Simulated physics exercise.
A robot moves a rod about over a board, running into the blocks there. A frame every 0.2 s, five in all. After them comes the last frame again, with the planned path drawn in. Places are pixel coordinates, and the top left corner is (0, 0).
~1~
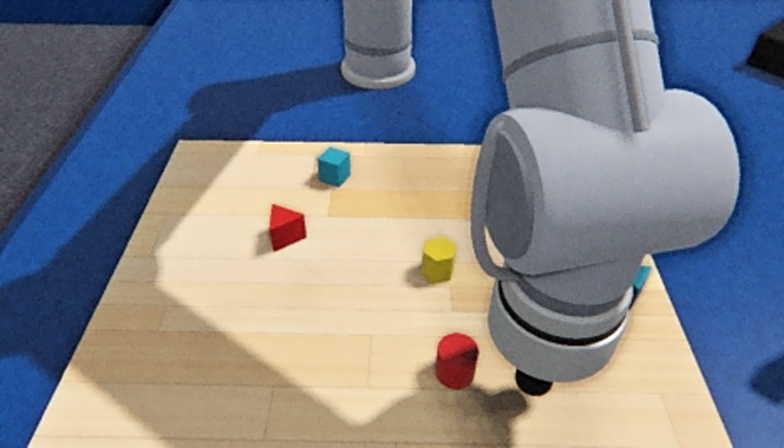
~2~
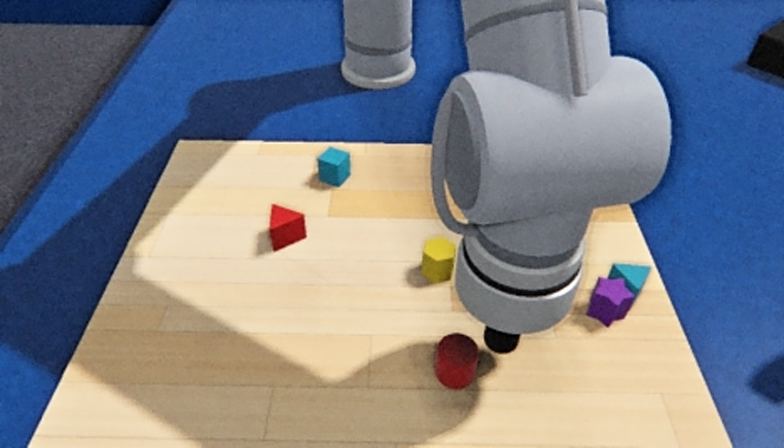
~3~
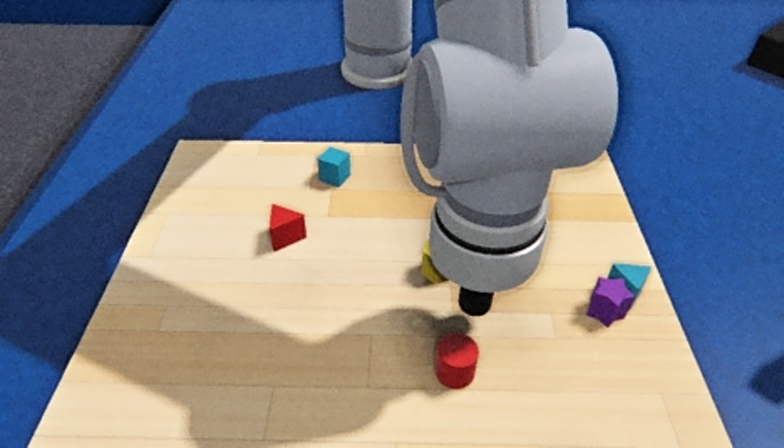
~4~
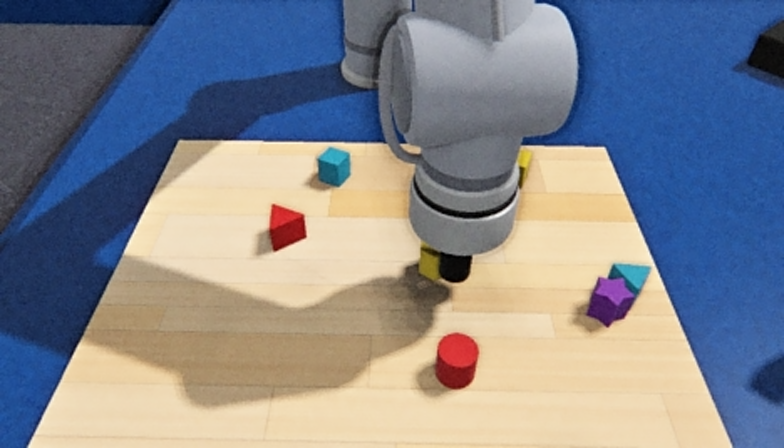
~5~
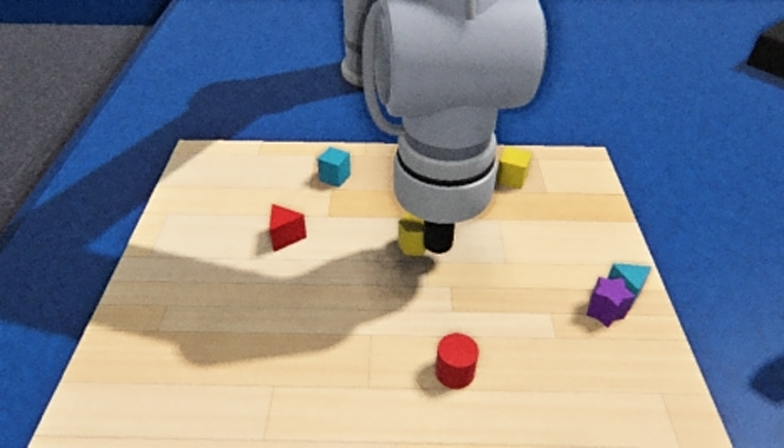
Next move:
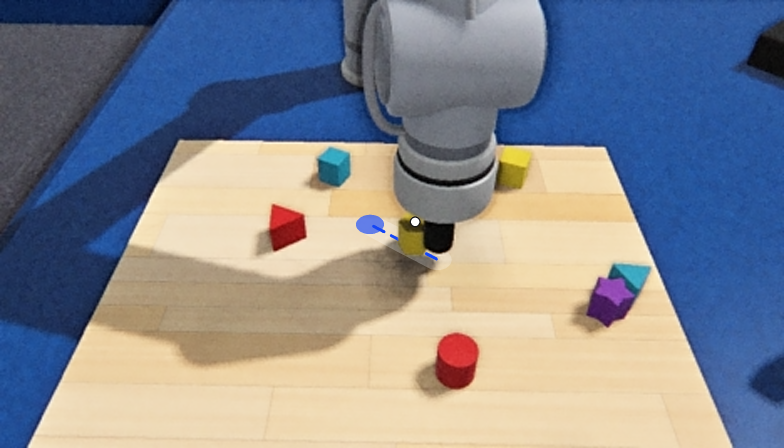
In this clip, a grey robot arm moves a black rod up and to the left over a wooden board of coloured blocks, passing the red cylinder and then nudging a yellow block slightly away from the viewer.
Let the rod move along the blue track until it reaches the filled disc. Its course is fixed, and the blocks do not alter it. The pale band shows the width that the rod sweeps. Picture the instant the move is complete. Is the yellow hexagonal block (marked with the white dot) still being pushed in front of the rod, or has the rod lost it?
The rod still pushes it.
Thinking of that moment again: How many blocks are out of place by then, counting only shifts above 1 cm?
By the end of the path, one block has moved more than about a centimetre.
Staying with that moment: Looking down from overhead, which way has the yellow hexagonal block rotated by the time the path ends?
Viewed from the top, it goes clockwise.
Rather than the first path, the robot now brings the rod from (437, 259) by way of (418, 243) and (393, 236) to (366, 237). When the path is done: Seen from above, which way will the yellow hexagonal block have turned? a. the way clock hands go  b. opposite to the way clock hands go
a: The way clock hands go.
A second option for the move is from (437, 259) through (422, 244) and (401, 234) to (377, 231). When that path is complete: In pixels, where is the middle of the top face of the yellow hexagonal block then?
It comes to (365, 191).
Path on the board, from (437, 259) to (370, 224); the dot is on the yellow hexagonal block.
On the path given first. Halfway along, rod at (402, 227); yellow hexagonal block at (385, 202), turned 25° clockwise.
At the end, rod at (370, 210); red triangular block in place; yellow hexagonal block at (359, 184), turned 45° clockwise.
